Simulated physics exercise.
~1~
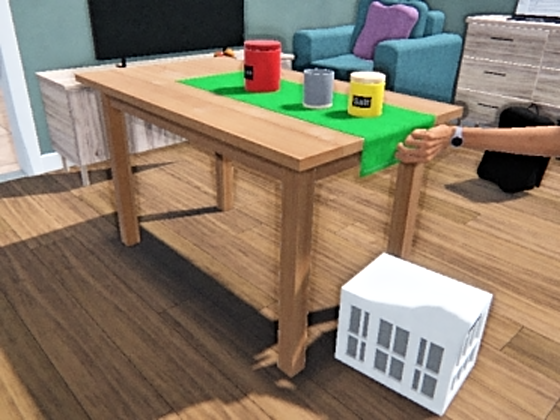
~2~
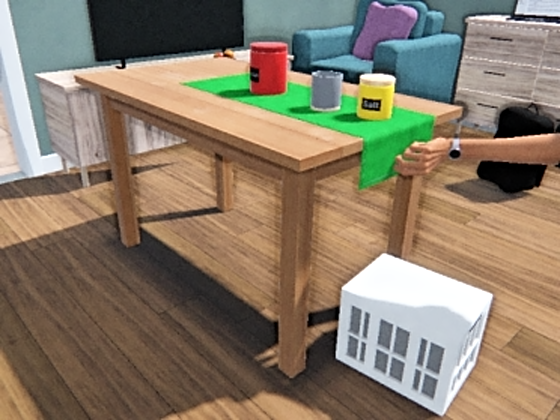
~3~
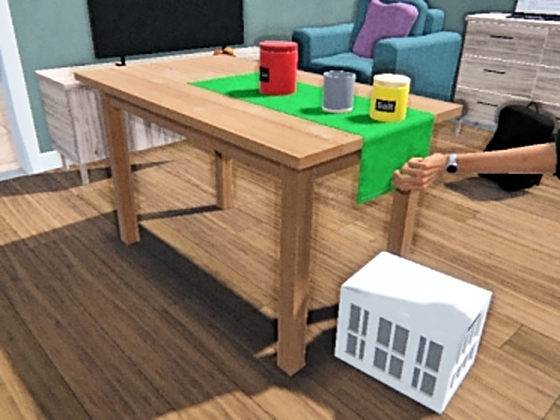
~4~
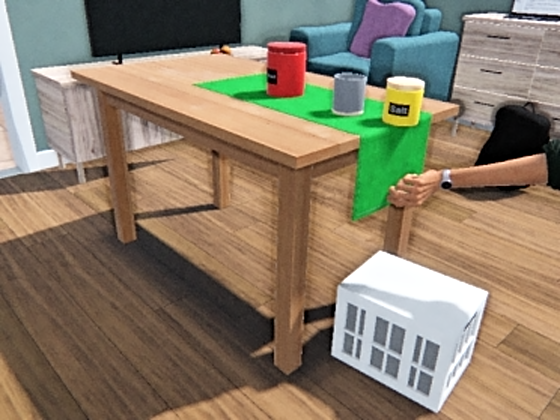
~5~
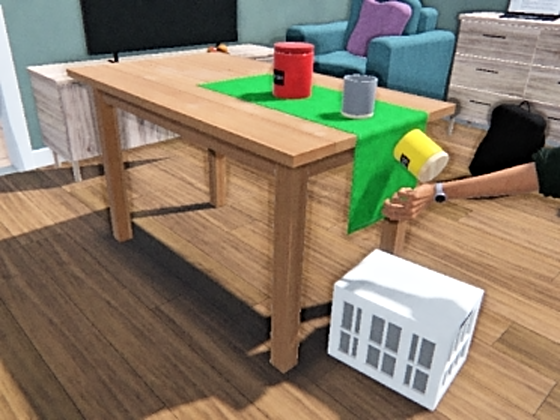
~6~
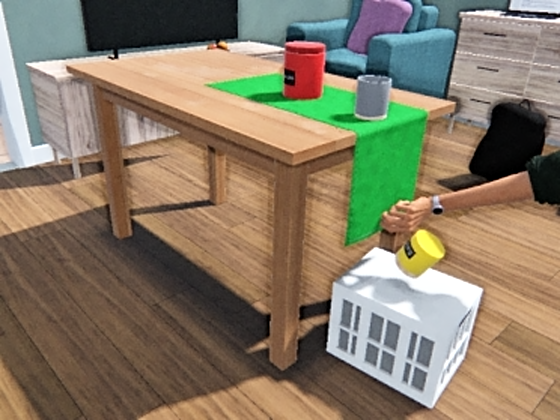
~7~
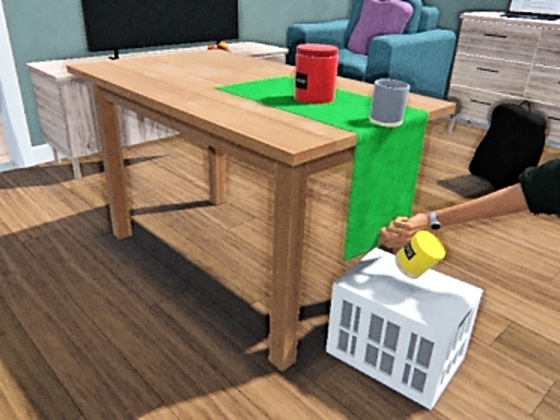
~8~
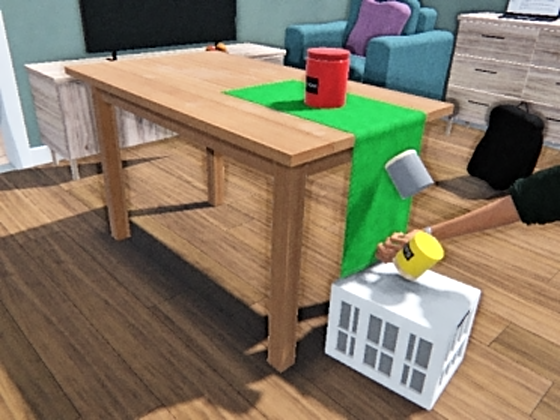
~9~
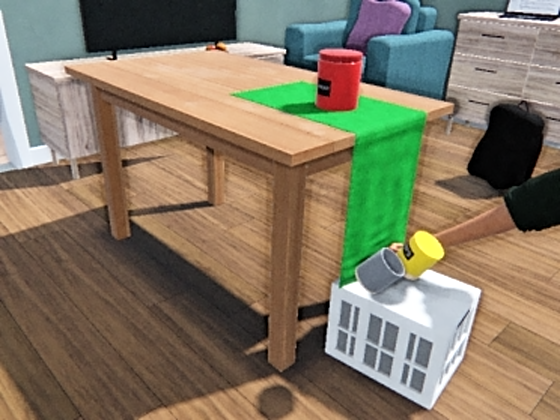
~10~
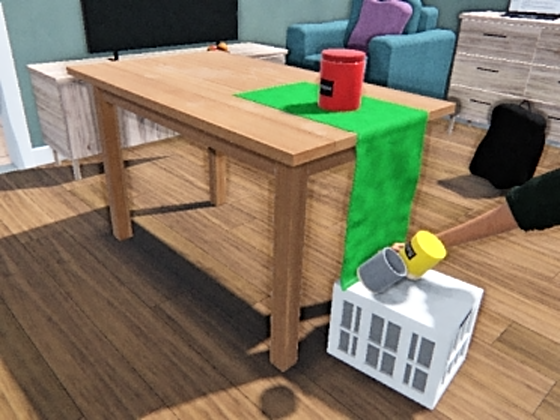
In a living room, a hand pulls a green cloth, dropping a yellow jar, then a mug.
